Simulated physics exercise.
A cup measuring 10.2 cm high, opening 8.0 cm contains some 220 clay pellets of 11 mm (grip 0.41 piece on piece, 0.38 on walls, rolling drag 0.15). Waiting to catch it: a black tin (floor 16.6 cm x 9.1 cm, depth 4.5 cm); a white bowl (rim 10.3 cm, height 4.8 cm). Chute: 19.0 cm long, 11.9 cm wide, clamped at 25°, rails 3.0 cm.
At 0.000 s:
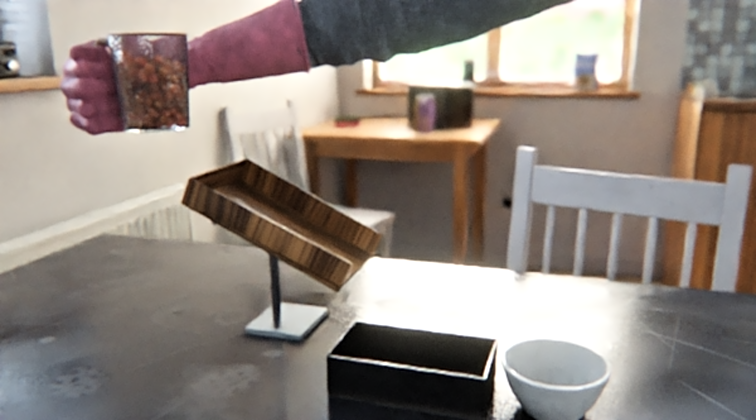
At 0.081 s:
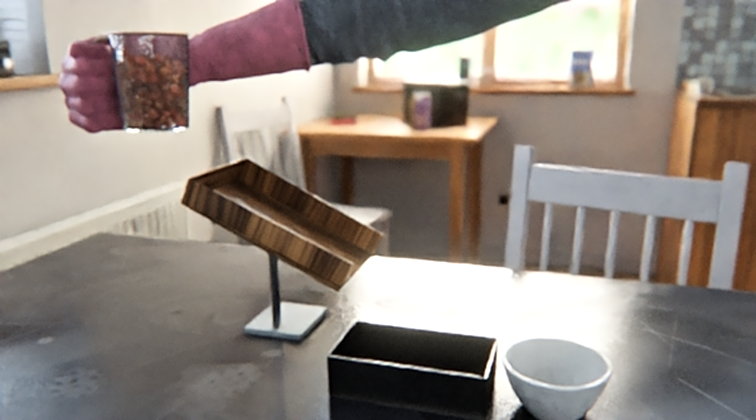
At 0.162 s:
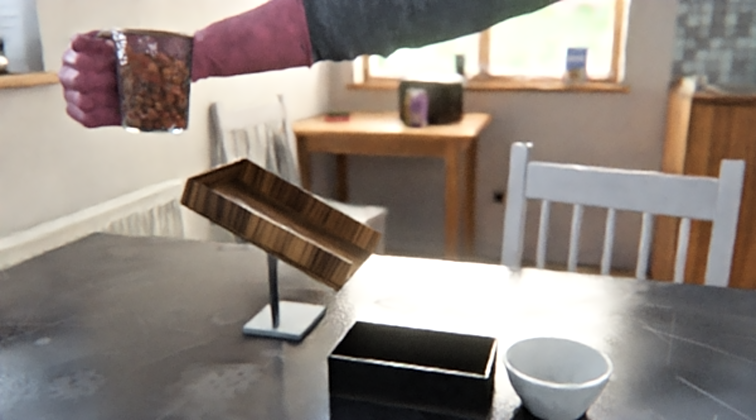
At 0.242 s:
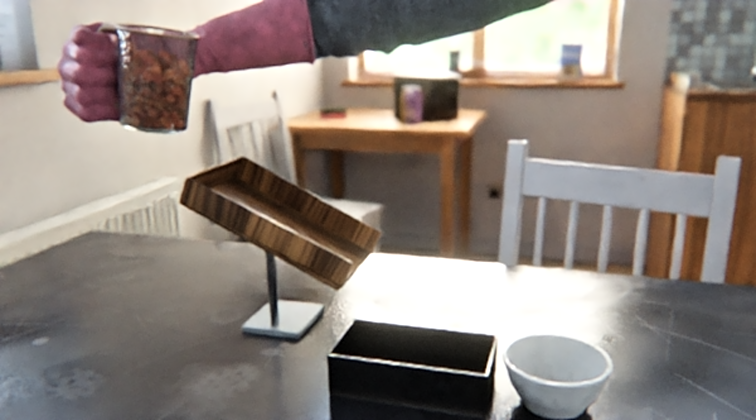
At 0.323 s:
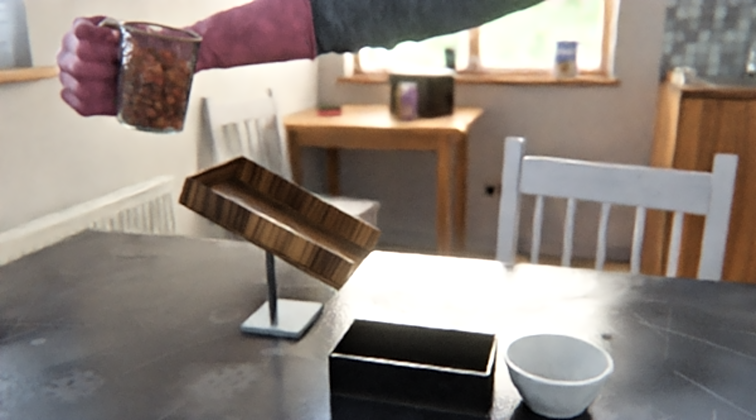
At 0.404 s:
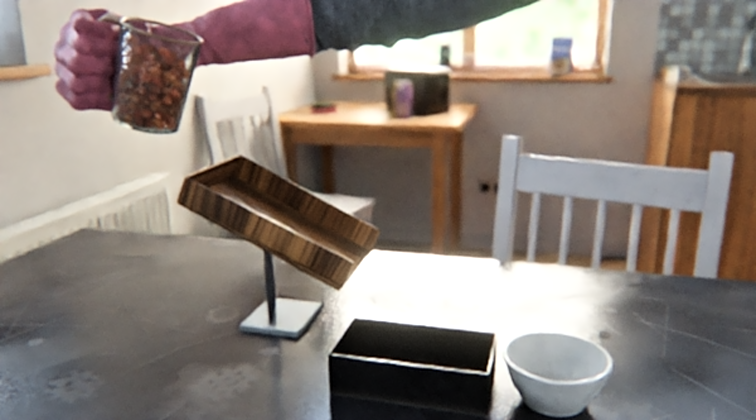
The clip opens with a gloved hand holding a clear cup of reddish-brown pellets upright above a tilted wooden tray on a stand, with a black tin and a white bowl on the table. The hand shifts very slightly, then gradually tilts the cup a little to the right, the pellets staying inside.
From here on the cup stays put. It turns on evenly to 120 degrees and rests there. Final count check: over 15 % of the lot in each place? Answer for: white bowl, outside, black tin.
Over 15 %? White bowl: No; outside: Yes; black tin: Yes.
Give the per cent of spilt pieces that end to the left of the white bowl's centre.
About 90%.
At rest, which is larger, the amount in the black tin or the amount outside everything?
When it all settles, the bigger part is outside everything.
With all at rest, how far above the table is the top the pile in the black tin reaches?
3.0 cm.
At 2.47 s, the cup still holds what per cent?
Close to 5 per cent, I'd reckon.
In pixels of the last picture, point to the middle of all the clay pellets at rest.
Roughly at pixel (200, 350).
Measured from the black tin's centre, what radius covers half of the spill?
Roughly 36 cm.
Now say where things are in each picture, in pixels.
The first picture shows cup at (150, 49); tilt 0 degrees; moved 0.0 cm; lip at (179, 34); top of the load at (142, 64); black tin at (414, 347); white bowl at (555, 361).
The second picture shows cup at (151, 49); tilt 1 degrees; moved 0.2 cm; lip at (181, 34); top of the load at (142, 63).
The third picture shows cup at (154, 50); tilt 6 degrees; moved 0.7 cm; low side right; lip at (186, 36); top of the load at (141, 61).
The fourth picture shows cup at (157, 51); tilt 10 degrees; moved 1.1 cm; low side right; lip at (191, 38); top of the load at (164, 59).
The fifth picture shows cup at (159, 52); tilt 14 degrees; moved 1.3 cm; low side right; lip at (195, 40); top of the load at (128, 58).
The sixth picture shows cup at (158, 53); tilt 19 degrees; moved 1.3 cm; low side right; lip at (195, 43); top of the load at (134, 55); black tin at (415, 343); white bowl at (557, 355). It turns about 55 degrees a second.
After 1.02 s, tilt 52 degrees; cup 100 %; middle of all pieces near (147, 86).
Then, at 1.54 s, tilt 81 degrees; cup 100 %; middle of all pieces near (146, 83).
Then, at 2.02 s, tilt 107 degrees; slope 15 %, cup 80 %; middle of all pieces near (166, 105).
After 2.47 s, tilt 120 degrees; black tin 15 %, outside 25 %, slope 40 %, cup 5 %, in the air 10 %; middle of all pieces near (252, 272).
By 3.6 s all is still; black tin 40 %, outside 60 %, slope 0 %, white bowl 0 %, cup 0 %.
